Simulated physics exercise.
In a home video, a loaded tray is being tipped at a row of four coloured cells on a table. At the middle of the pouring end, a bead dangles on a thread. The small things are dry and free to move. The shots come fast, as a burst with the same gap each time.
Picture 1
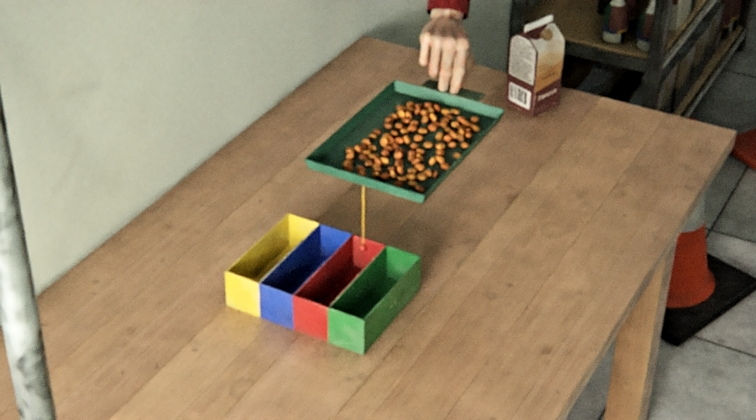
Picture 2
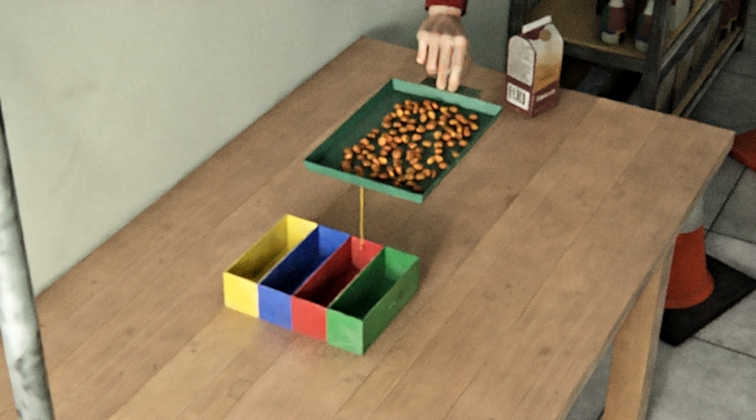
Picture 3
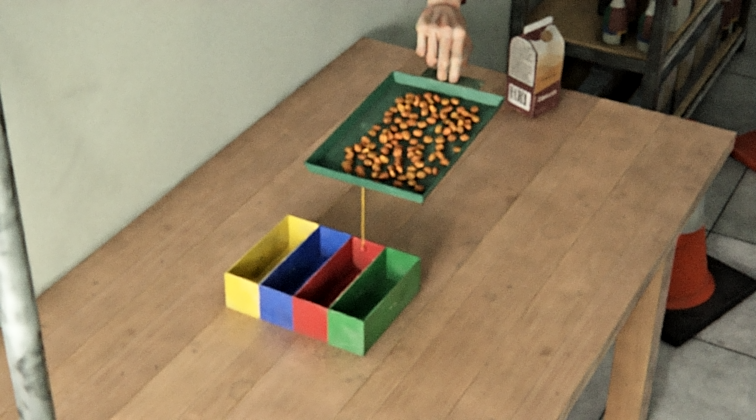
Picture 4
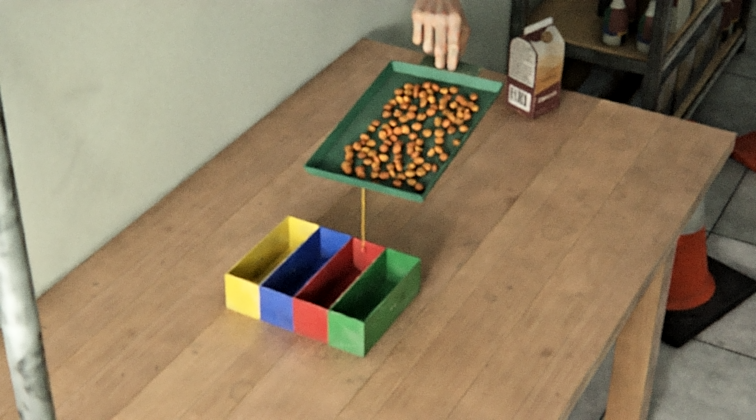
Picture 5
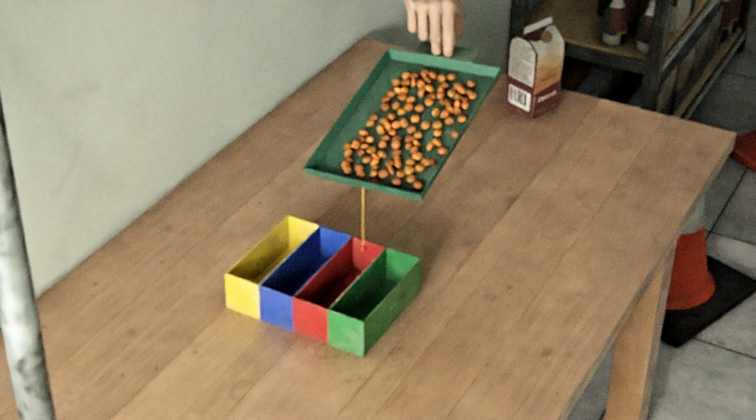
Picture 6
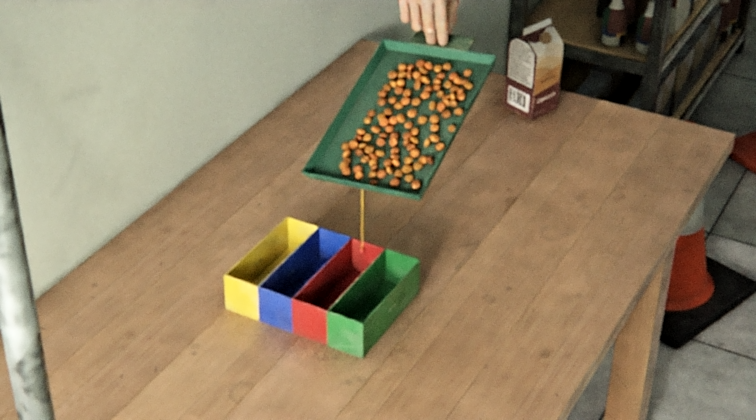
We see a hand holding a green tray of small brown pieces above yellow, blue, red and green cells on a wooden table; the hand gradually raises the tray's far end, steepening its slant, while a thread hangs from its near edge.
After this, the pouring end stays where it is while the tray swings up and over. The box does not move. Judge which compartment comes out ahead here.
I would say the blue compartment.
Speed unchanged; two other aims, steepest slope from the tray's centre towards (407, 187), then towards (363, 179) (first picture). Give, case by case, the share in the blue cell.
You'd see roughly 0 per cent the first time and 30 per cent the second.
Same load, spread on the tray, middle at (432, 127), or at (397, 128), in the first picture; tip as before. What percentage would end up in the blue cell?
First 50 %, then 60 %.
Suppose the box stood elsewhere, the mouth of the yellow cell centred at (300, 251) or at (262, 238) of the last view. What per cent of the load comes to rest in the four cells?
In turn about 90 and about 100 percent.
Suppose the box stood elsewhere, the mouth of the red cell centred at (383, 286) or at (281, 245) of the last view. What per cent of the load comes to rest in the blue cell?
About 20% on the first try and 0% on the second.
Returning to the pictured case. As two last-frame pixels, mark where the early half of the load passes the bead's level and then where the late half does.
Points: About (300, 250), then about (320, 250).
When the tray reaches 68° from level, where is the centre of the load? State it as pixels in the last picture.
The middle of the pieces shows up near (336, 174).
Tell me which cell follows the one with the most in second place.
Second place goes to the red cell.
Soon, tray tipped steeply; nearly all on the tray; a small part falling or outside the box.
A while on, tray tipped past a quarter turn; a stray few on the tray; about half in the blue cell; about a quarter in the red cell; about a quarter in the yellow cell; a small part in the green cell; a small part falling or outside the box.
Towards the end, tray tipped past a quarter turn; about half in the blue cell; about a quarter in the red cell; about a quarter in the yellow cell; a small part in the green cell; a stray few falling or outside the box.
Finally, tray tipped past a quarter turn; about half in the blue cell; about a quarter in the red cell; about a quarter in the yellow cell; a small part in the green cell; a stray few outside the box.
